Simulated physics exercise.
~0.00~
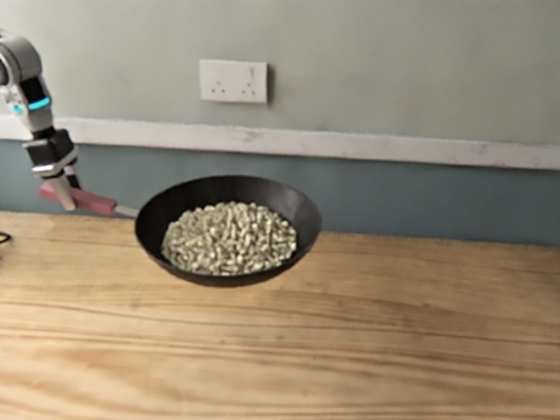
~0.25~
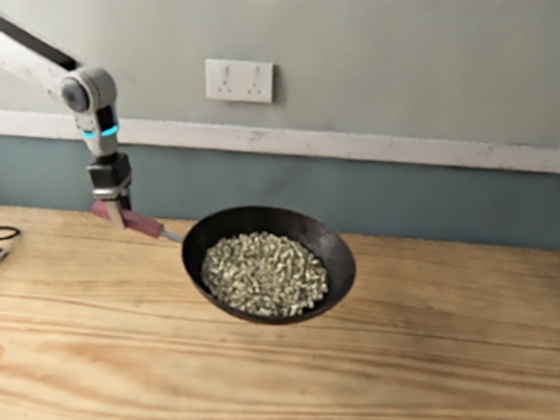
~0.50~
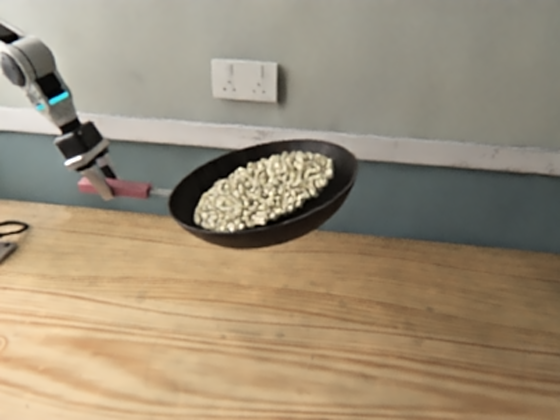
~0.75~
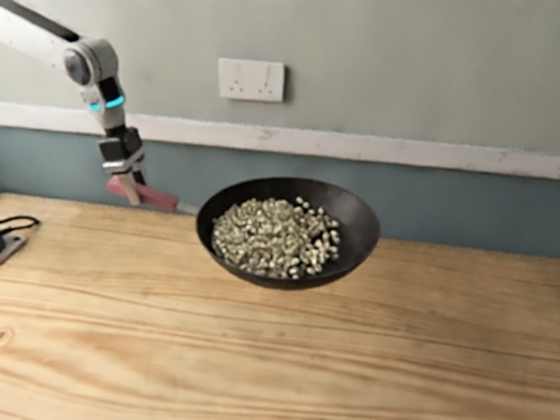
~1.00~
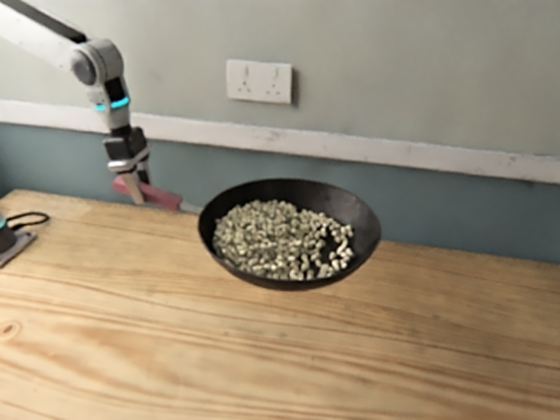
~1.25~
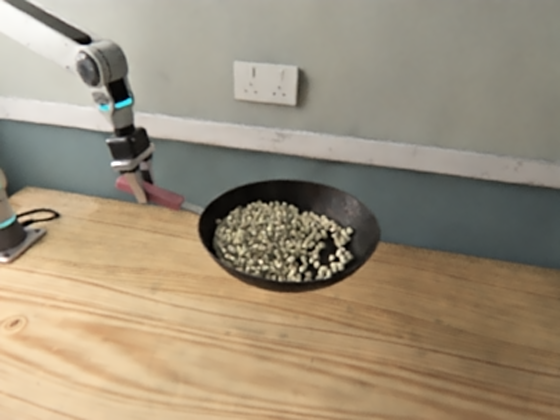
Above a pale wooden table, by a grey and blue wall with a white socket, a robot arm at the left grips the reddish handle of a dark frying pan heaped with pale dried beans. The arm first carries the pan to the right and lowers it a little. It then lifts the pan and tips it back towards the arm, the beans lying along the slope. Next it lowers the pan and brings it level again, the beans shifting and spreading inside. Finally the pan is held still above the table, with the beans still in it and the tabletop below clear.
